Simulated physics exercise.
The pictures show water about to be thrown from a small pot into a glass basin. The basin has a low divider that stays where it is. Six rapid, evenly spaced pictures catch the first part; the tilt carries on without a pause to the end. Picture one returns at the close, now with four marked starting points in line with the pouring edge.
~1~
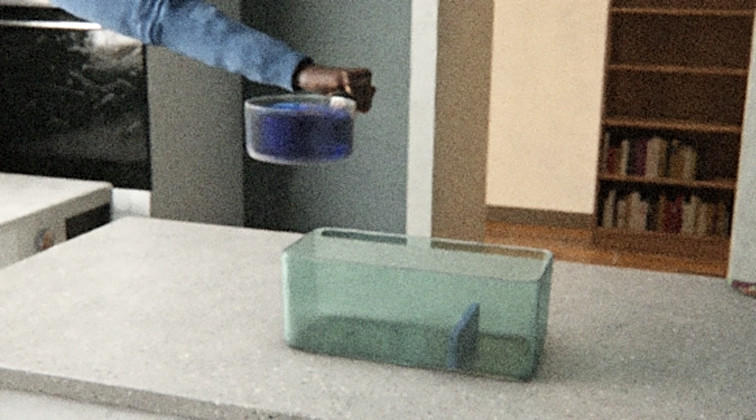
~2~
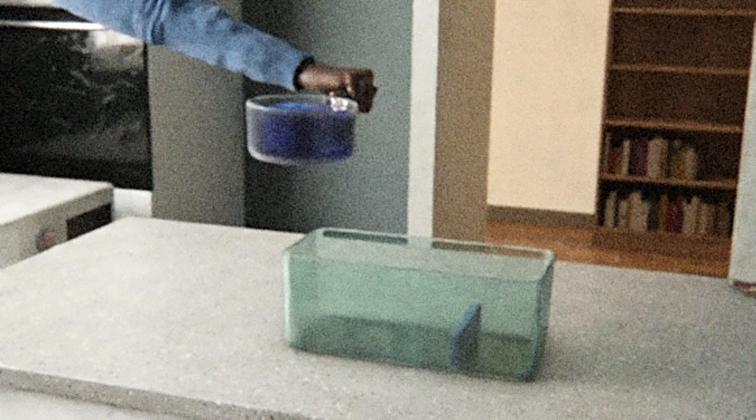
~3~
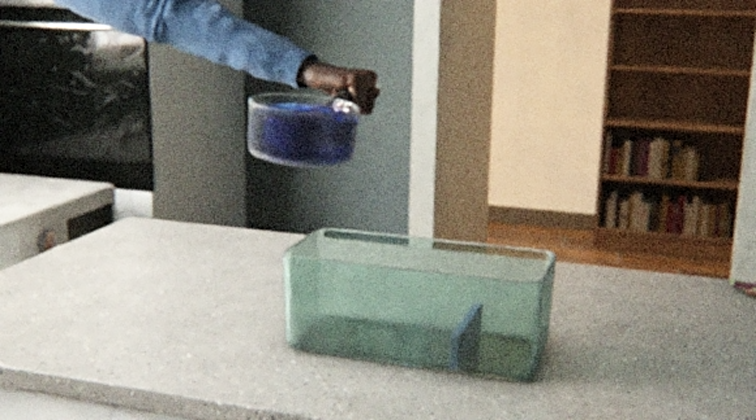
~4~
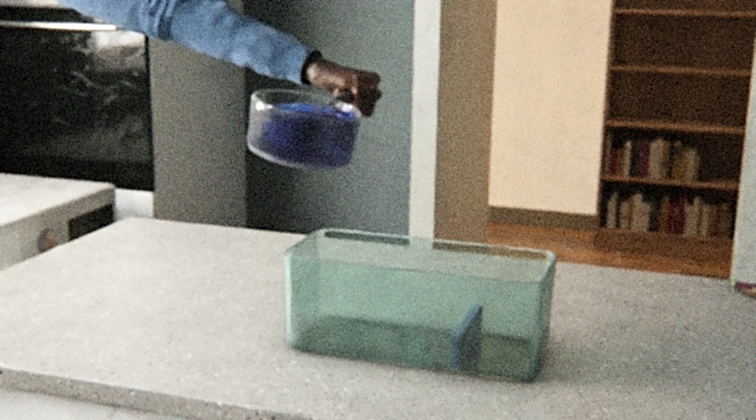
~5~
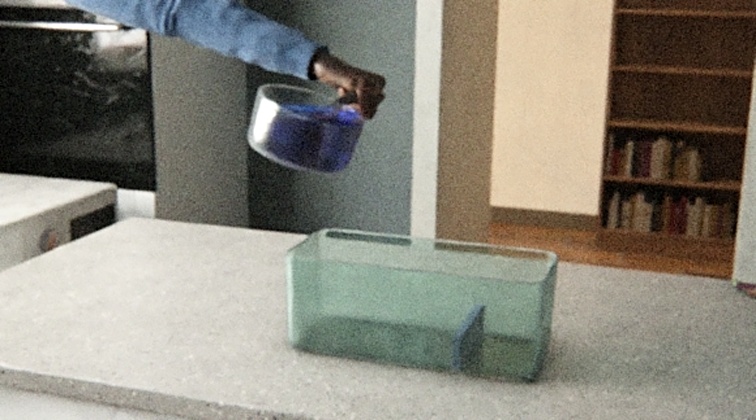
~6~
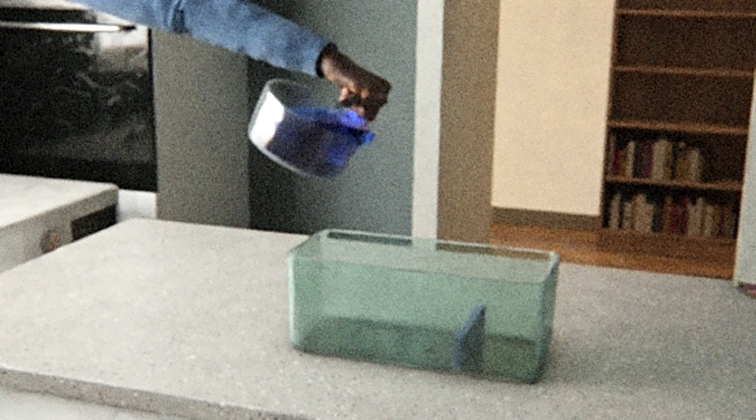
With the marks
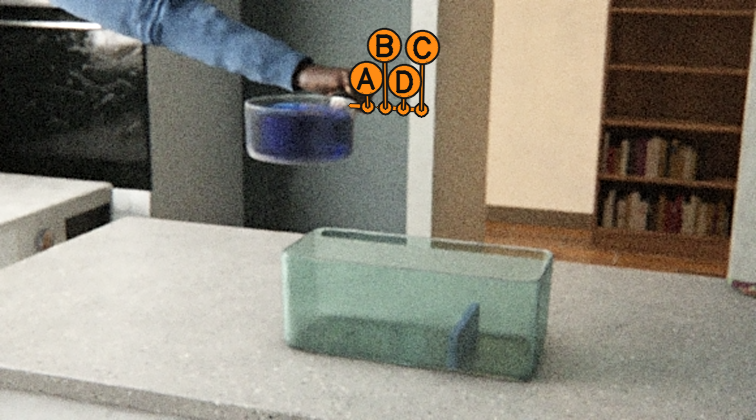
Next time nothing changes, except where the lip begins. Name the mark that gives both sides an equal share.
The best dot is C.
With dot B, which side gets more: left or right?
The left side.
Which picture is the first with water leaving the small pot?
Picture 5.
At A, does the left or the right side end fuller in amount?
More ends on the left.
On the marked copy, A at (367, 106); B at (385, 107); C at (421, 110); D at (403, 108).
With A, about 92 % ends left of the wall and 7 % right of it.
With B, about 93 % ends left of the wall and 6 % right of it.
With C, about 47 % ends left of the wall and 52 % right of it.
With D, about 67 % ends left of the wall and 31 % right of it.
